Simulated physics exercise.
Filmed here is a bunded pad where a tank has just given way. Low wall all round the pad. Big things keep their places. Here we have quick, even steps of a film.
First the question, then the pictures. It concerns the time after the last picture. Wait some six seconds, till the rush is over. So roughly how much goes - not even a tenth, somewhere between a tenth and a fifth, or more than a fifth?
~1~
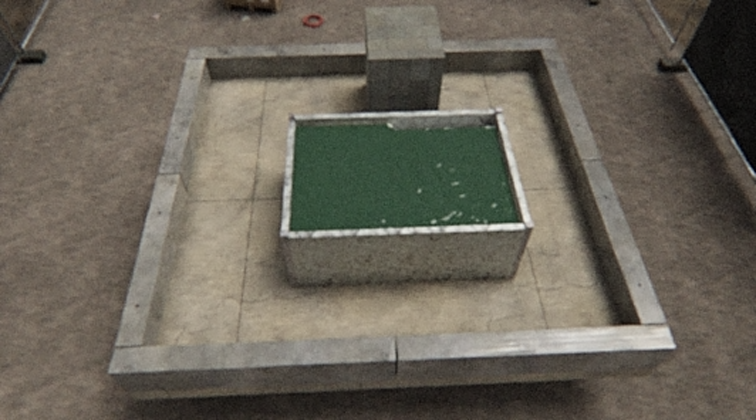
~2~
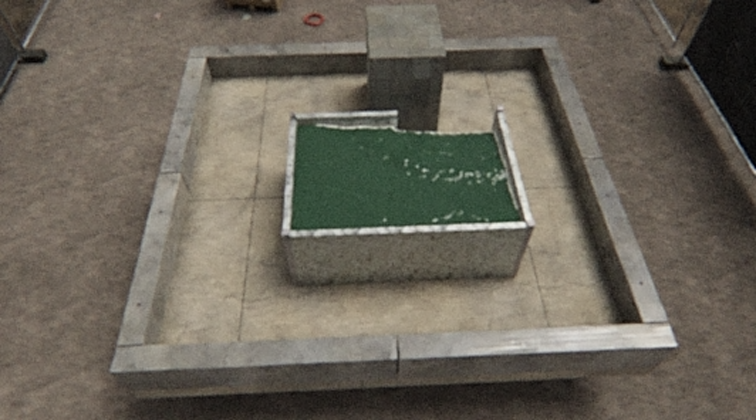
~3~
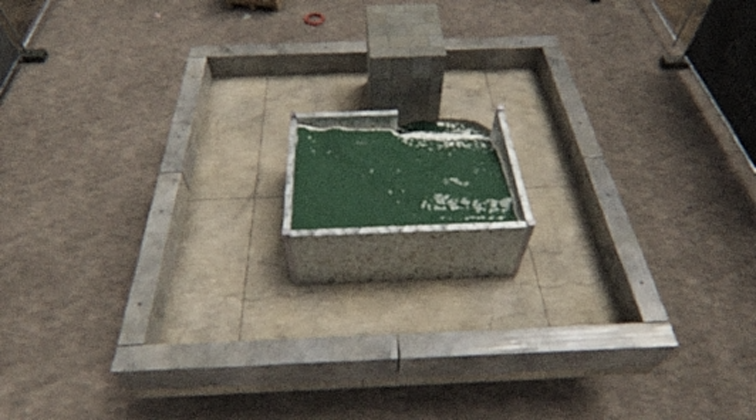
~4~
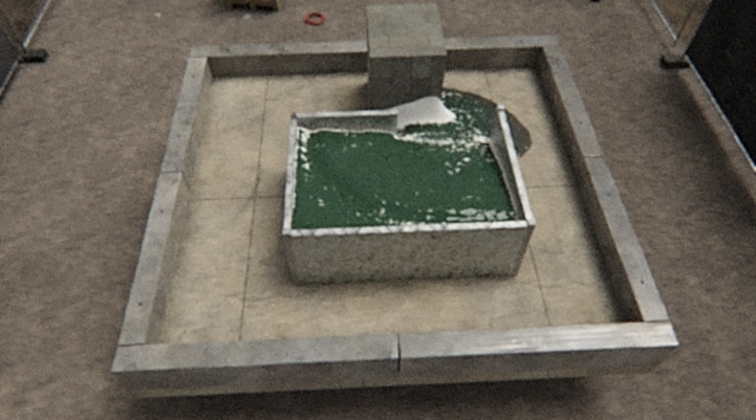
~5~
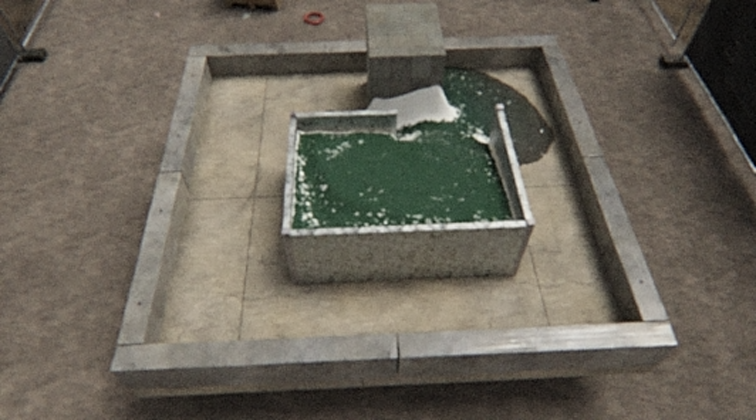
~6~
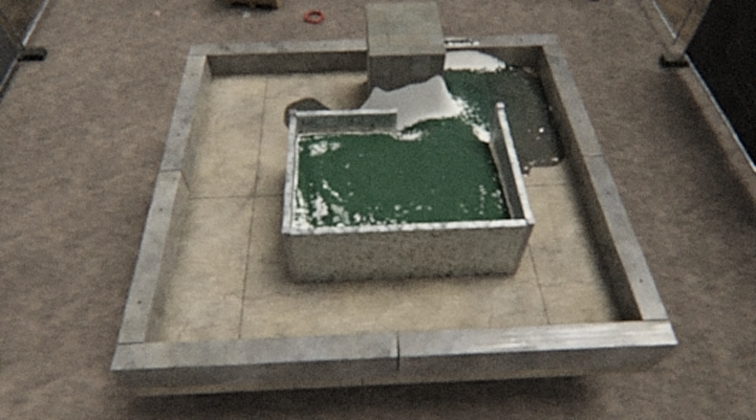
My guess: Not even a tenth.
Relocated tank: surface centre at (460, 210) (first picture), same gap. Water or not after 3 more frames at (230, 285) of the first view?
So at that place it's high and dry.
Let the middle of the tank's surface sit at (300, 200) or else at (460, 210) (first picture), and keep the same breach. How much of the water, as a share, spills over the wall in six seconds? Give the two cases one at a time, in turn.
2 %, then 8 %.
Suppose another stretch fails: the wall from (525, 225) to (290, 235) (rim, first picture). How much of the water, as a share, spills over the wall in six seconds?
Around 16 percent.
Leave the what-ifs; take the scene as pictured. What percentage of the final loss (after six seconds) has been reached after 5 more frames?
I get 20 percent.
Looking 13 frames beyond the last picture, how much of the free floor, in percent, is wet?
Close to 70 percent, by my reckoning.
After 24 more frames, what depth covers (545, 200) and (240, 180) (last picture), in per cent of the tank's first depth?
Close to 10 per cent for the first and close to 12 per cent for the second.
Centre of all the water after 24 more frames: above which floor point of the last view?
My guess is about (399, 172).
A moment on, water covers 30 % of the floor; the low wall has let 0 % over.
Next, water covers 45 % of the floor; the low wall has let 1 % over.
Then, water covers 55 % of the floor; the low wall has let 5 % over.
Later, water covers 70 % of the floor; the low wall has let 5 % over.
In the end, water covers 75 % of the floor; the low wall has let 5 % over.
